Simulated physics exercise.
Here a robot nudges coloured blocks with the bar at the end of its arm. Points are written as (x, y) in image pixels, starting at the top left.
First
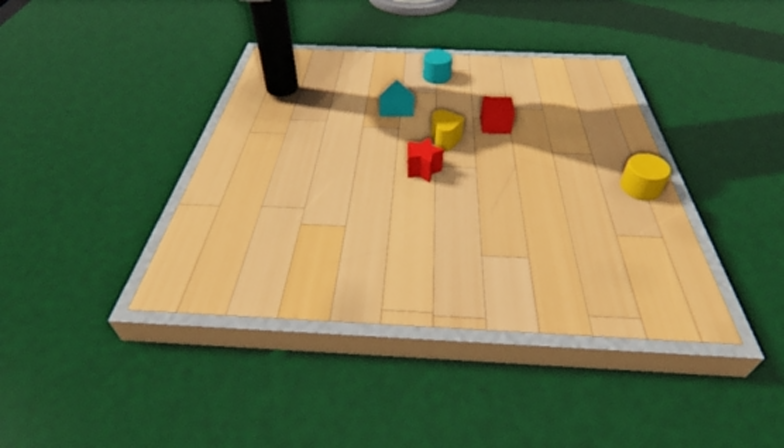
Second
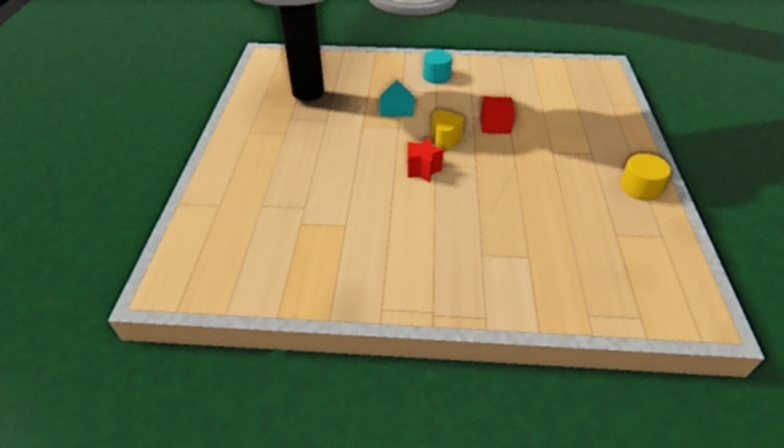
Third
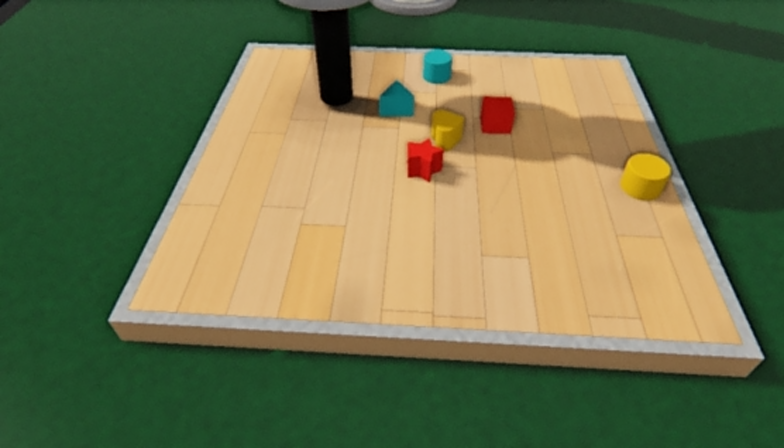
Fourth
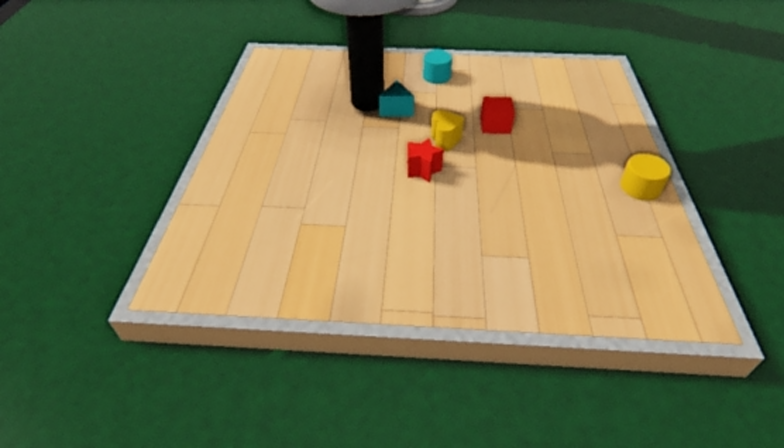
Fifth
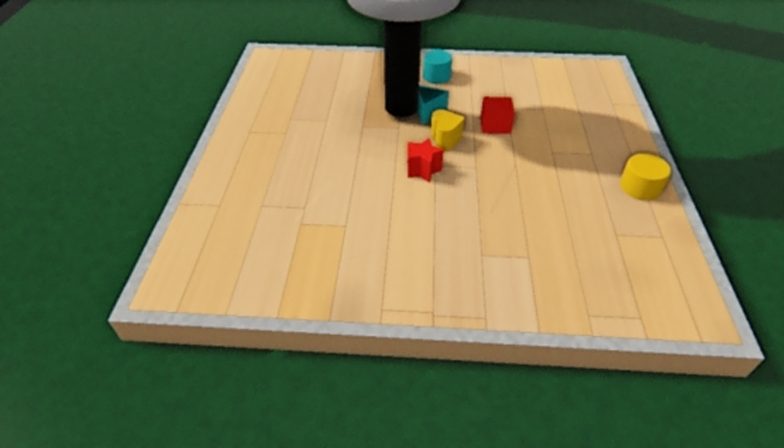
At first, a robot's black bar stands near the upper left of a wooden board, away from the coloured blocks. It slides steadily right until it meets the turquoise triangular block and pushes it right, close to the yellow heart block, while the other blocks stay still.
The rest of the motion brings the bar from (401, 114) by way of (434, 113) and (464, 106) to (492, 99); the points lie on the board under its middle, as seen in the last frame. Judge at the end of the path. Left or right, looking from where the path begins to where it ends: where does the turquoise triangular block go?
The turquoise triangular block is shifted sideways to the right, facing along the path from start to end.
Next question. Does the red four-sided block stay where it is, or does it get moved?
The red four-sided block will stay where it is.
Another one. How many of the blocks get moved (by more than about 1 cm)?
1.
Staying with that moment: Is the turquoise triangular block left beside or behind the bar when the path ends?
Yes, I think so.
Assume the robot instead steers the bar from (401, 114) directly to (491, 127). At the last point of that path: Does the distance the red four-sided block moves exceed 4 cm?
Answer: No.
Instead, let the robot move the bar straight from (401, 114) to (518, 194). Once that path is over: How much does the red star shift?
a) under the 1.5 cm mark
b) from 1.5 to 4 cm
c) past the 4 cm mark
Option a.
On the path given first. One third of the way, bar (435, 107); turquoise triangular block (464, 93), turned 15° clockwise.
Two thirds of the way, bar (465, 100); turquoise triangular block (495, 89), turned 30° clockwise.
At the end, bar (493, 93); turquoise triangular block (516, 90), turned 60° clockwise; red four-sided block in place.
